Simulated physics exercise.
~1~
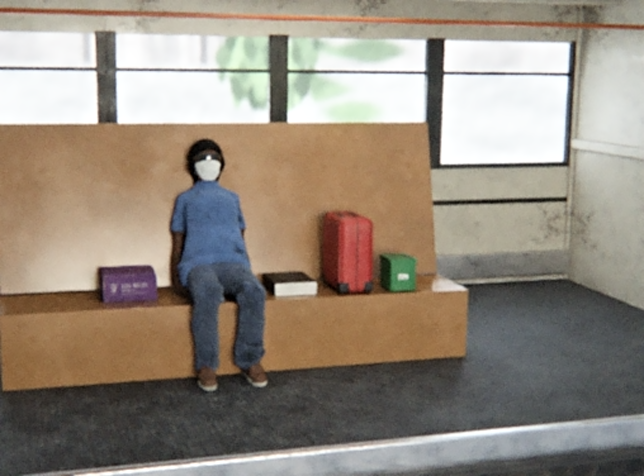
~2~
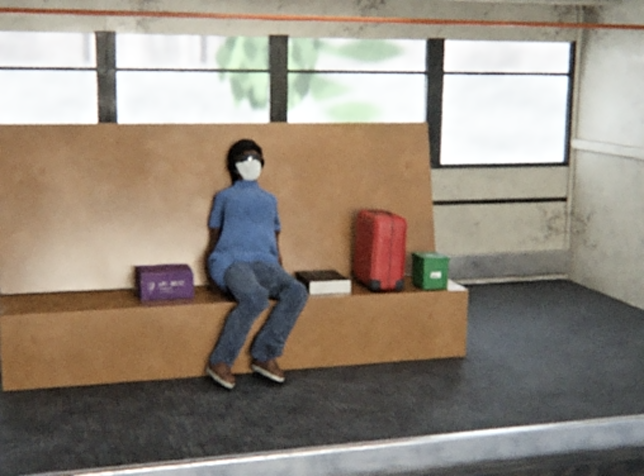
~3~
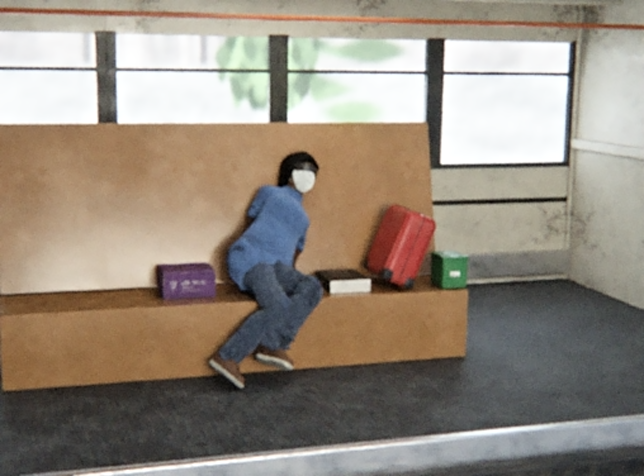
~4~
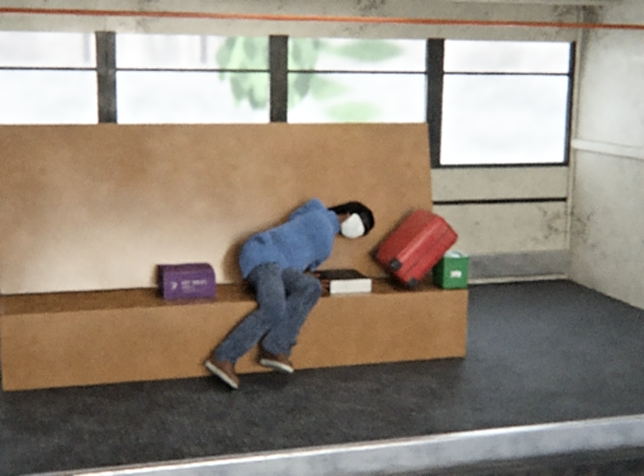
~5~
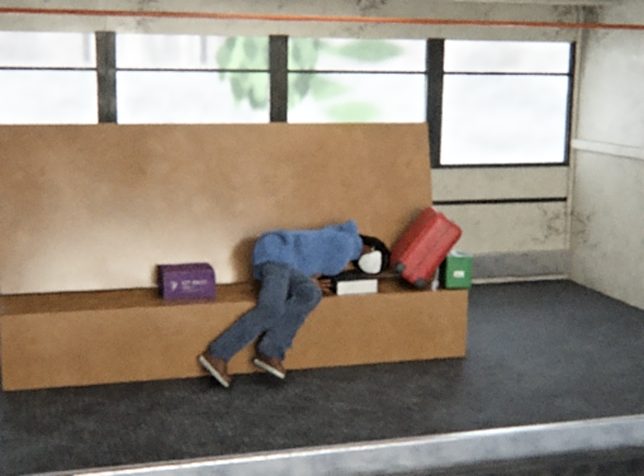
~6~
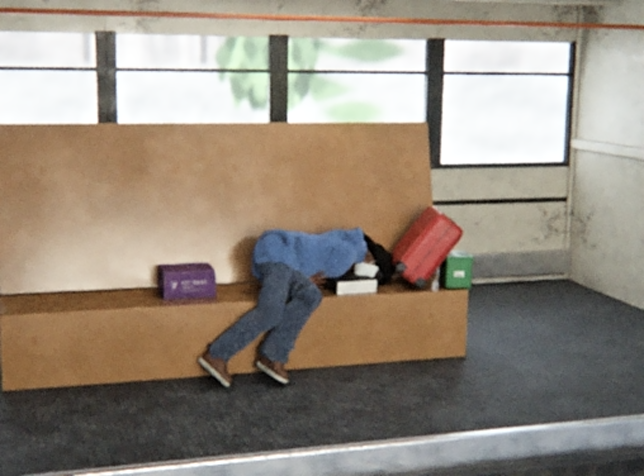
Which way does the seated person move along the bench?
The person moves to the right, toward the red suitcase.
